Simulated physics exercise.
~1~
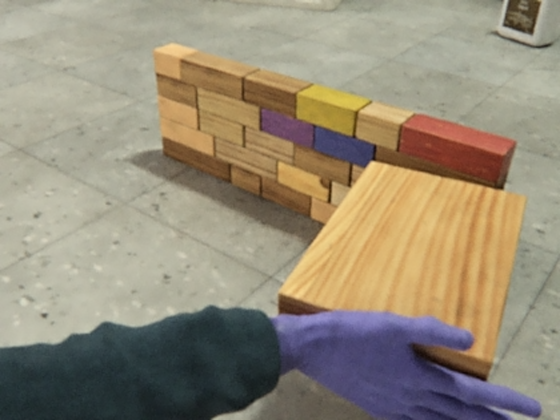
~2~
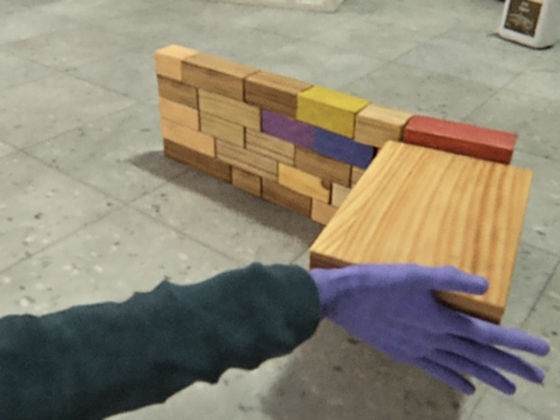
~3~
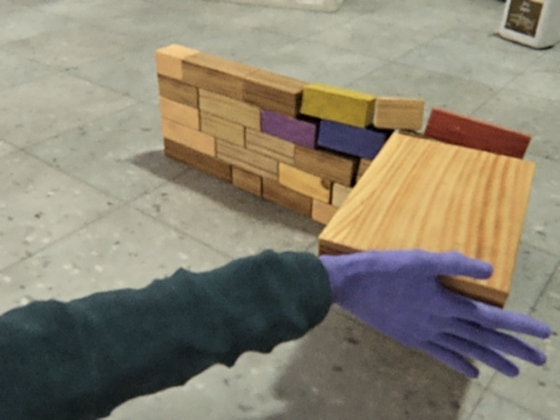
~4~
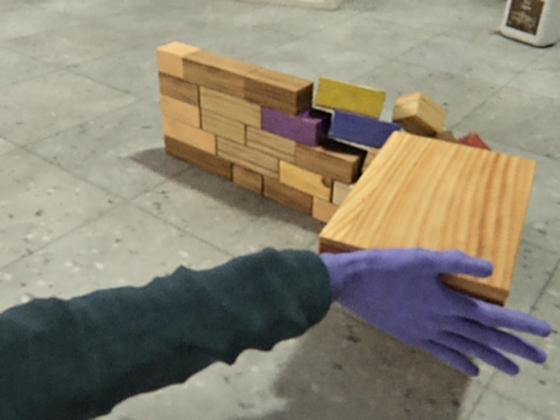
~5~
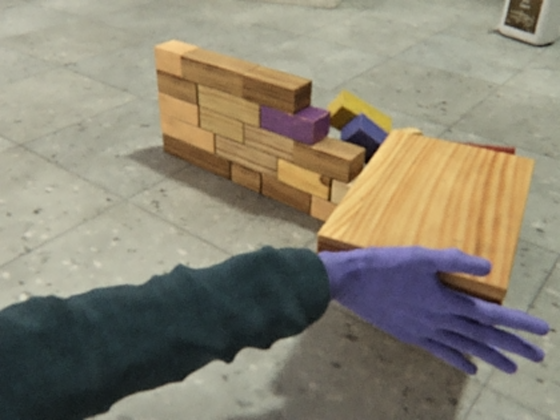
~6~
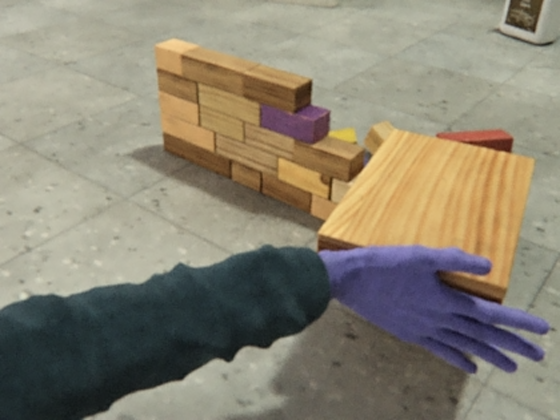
A purple-gloved hand in a dark sleeve pushes a broad, pale wooden block against the right end of a toy-block wall on a grey tiled floor, seen from slightly above. Yellow and red blocks sit along the top, with purple and blue ones below. As the wood presses in, the upper right blocks shift and tilt backward. The red, yellow and blue blocks then tumble off behind the wall while the hand stays still. The left part stands with the purple block in place, its right end stepped down, and the red block lies fallen behind the wood.
